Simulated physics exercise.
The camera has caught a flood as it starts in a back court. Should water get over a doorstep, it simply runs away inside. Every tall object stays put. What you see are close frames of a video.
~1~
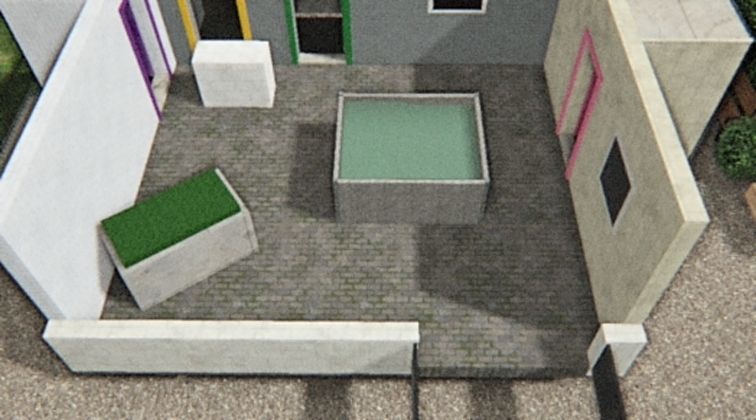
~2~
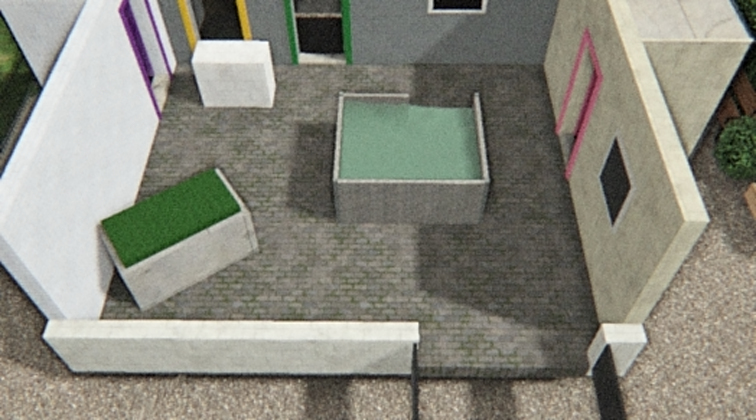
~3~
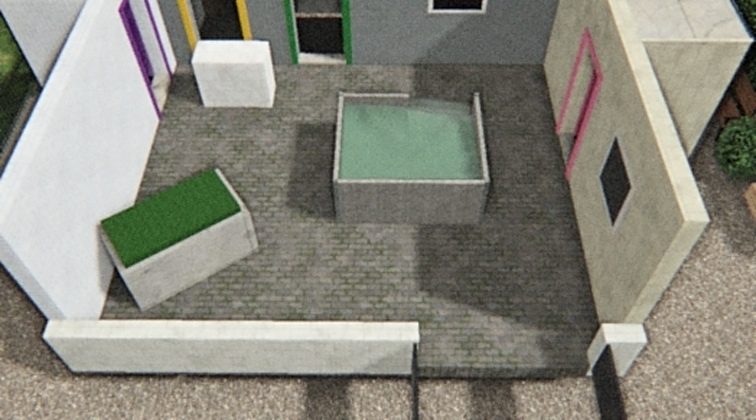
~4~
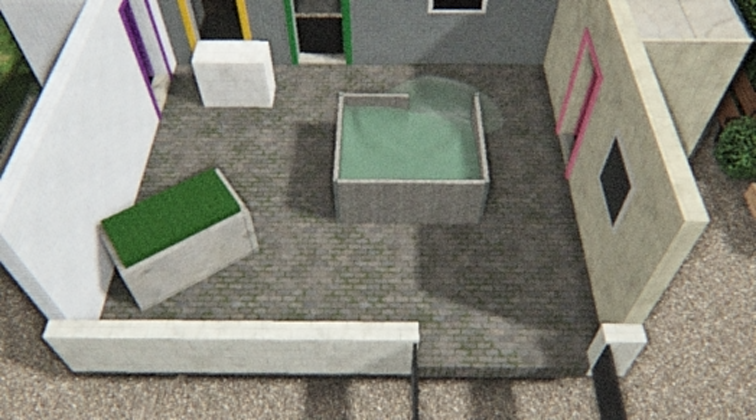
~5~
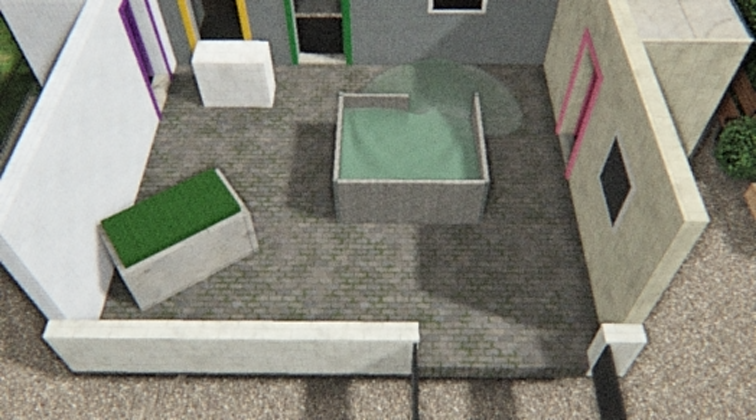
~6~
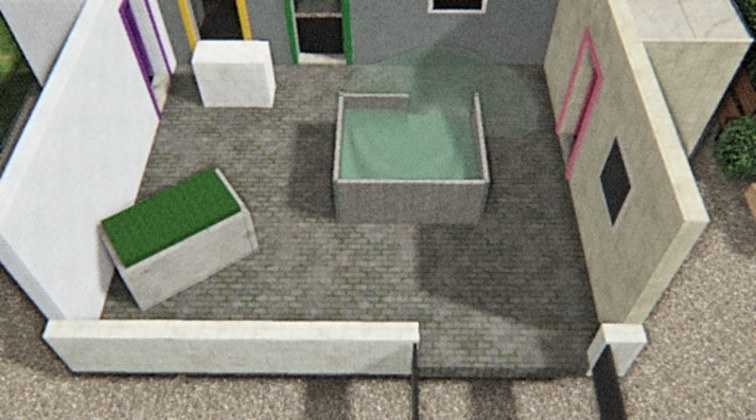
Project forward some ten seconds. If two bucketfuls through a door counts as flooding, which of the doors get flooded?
The green door gets flooded; the pink door gets flooded; the purple door does not get flooded; the yellow door does not get flooded.
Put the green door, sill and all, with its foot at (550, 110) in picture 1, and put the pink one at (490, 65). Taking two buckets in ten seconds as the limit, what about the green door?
Note - green door ends up higher.
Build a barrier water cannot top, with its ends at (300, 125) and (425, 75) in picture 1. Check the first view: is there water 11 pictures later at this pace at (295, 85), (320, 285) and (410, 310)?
Taking the points in turn, they are inundated, high and dry and high and dry.
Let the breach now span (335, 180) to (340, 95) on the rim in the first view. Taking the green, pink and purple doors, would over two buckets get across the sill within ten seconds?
The green one exceeds the limit, the pink one exceeds the limit, and the purple one exceeds the limit.
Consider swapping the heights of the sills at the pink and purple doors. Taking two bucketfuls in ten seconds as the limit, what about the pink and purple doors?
As I see it, pink doesn't reach it while purple overshoots.
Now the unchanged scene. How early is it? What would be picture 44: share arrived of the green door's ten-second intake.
Around 95 in a hundred.
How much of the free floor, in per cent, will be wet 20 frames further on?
Roughly 65 %.
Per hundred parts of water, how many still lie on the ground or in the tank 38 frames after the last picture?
Estimate: 84 per cent.
A moment on, water covers 20 % of the floor; the green door under two buckets in, the pink door not reached, the purple door not reached, the yellow door not reached.
Next, water covers 30 % of the floor; the green door under two buckets in, the pink door wet at the sill, nothing in, the purple door not reached, the yellow door wet at the sill, nothing in.
Then, water covers 65 % of the floor; the green door over two buckets in, the pink door under two buckets in, the purple door under two buckets in, the yellow door wet at the sill, nothing in.
Later, water covers 85 % of the floor; the green door over two buckets in, the pink door over two buckets in, the purple door under two buckets in, the yellow door under two buckets in.
In the end, water covers 95 % of the floor; the green door over two buckets in, the pink door over two buckets in, the purple door under two buckets in, the yellow door under two buckets in.
